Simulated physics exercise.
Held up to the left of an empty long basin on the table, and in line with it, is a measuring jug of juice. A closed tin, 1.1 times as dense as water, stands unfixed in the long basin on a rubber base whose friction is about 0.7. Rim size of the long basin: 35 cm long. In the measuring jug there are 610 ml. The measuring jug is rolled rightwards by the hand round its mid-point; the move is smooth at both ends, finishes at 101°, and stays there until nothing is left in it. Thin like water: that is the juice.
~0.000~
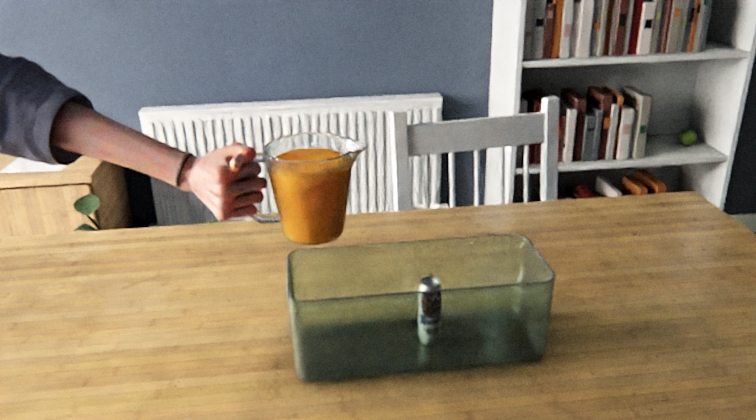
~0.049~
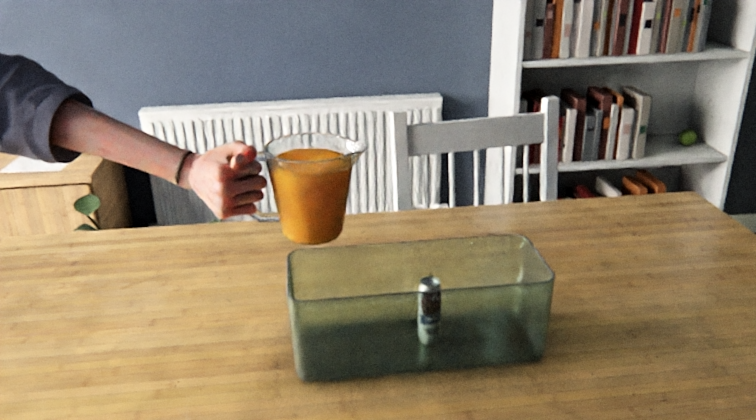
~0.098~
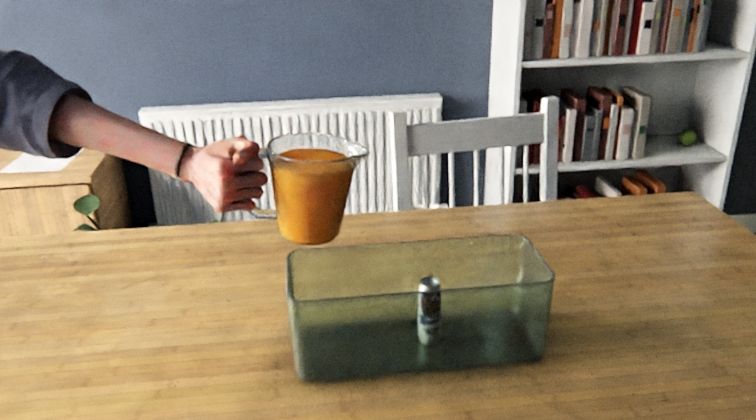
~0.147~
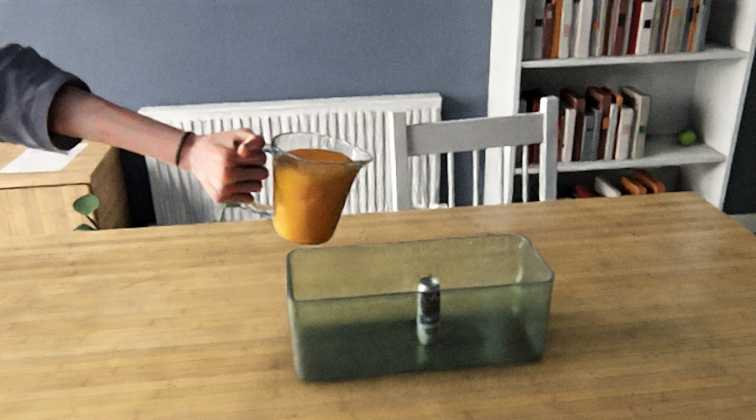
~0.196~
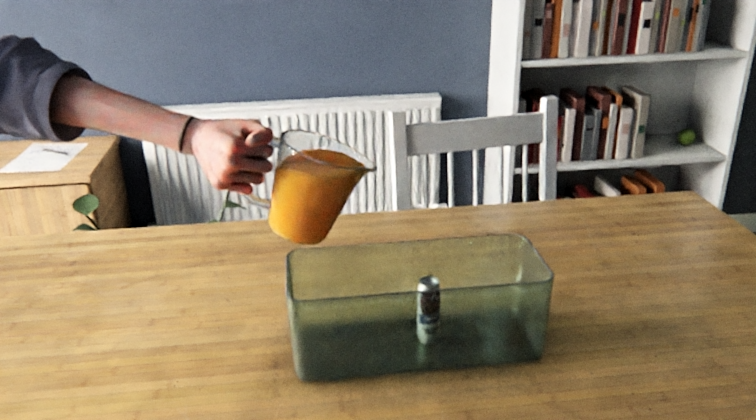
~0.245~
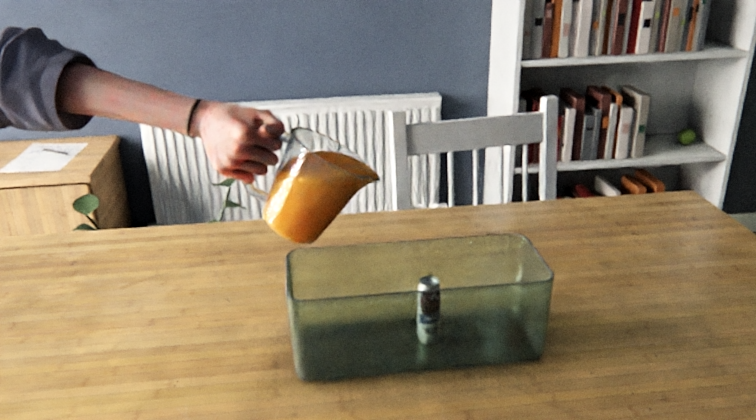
A hand tilts a measuring jug of orange juice rightwards above a long basin holding a tin.
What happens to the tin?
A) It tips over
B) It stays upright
The answer is A.
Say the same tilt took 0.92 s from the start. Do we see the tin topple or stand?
Result: Tin tipped over.
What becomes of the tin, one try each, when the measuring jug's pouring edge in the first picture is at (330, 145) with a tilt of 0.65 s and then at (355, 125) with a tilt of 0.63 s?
First it stays on its base; then it tips over.
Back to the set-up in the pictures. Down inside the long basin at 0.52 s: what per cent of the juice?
About 24%.
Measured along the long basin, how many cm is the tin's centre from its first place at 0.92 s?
It has moved some 9 cm.
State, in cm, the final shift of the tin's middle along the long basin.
All told, the tin's centre has moved close to 9.0 cm.
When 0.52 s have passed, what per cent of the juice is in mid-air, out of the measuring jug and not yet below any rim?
Some 22 per cent, I reckon.
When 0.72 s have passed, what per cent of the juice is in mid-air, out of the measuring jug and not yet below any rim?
Estimate: About 10 in a hundred.
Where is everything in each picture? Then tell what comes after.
The first frame shows tilt 0°; pouring edge (366, 145); surface from (269, 161) to (351, 157); the long basin's rim runs from (288, 276) to (540, 257); the tin's top is at (430, 284).
The second frame shows tilt 1°; pouring edge (367, 147); surface from (270, 161) to (351, 158).
The third frame shows tilt 6°; pouring edge (370, 151); surface from (273, 159) to (354, 159).
The fourth frame shows tilt 12°; pouring edge (374, 157); surface from (275, 159) to (357, 161).
The fifth frame shows tilt 21°; pouring edge (378, 166); surface from (278, 162) to (365, 164).
The sixth frame shows tilt 31°; pouring edge (381, 178); surface from (278, 172) to (376, 170); 1 per cent is over the edge.
Then, 0.52 s in, the tilt is 91° and 52 per cent is still to pour; the tin stands where it began.
Then, 0.72 s in, the tilt is 101° and 12 per cent is still to pour; the tin leans 18°.
Then, 0.92 s in, the tilt is 101° and 1 per cent is still to pour; the tin lies on its side.
Then, 1.15 s in, the tilt is 101° and 0 per cent is still to pour; the tin lies on its side.
Finally, the tin lies on its side.
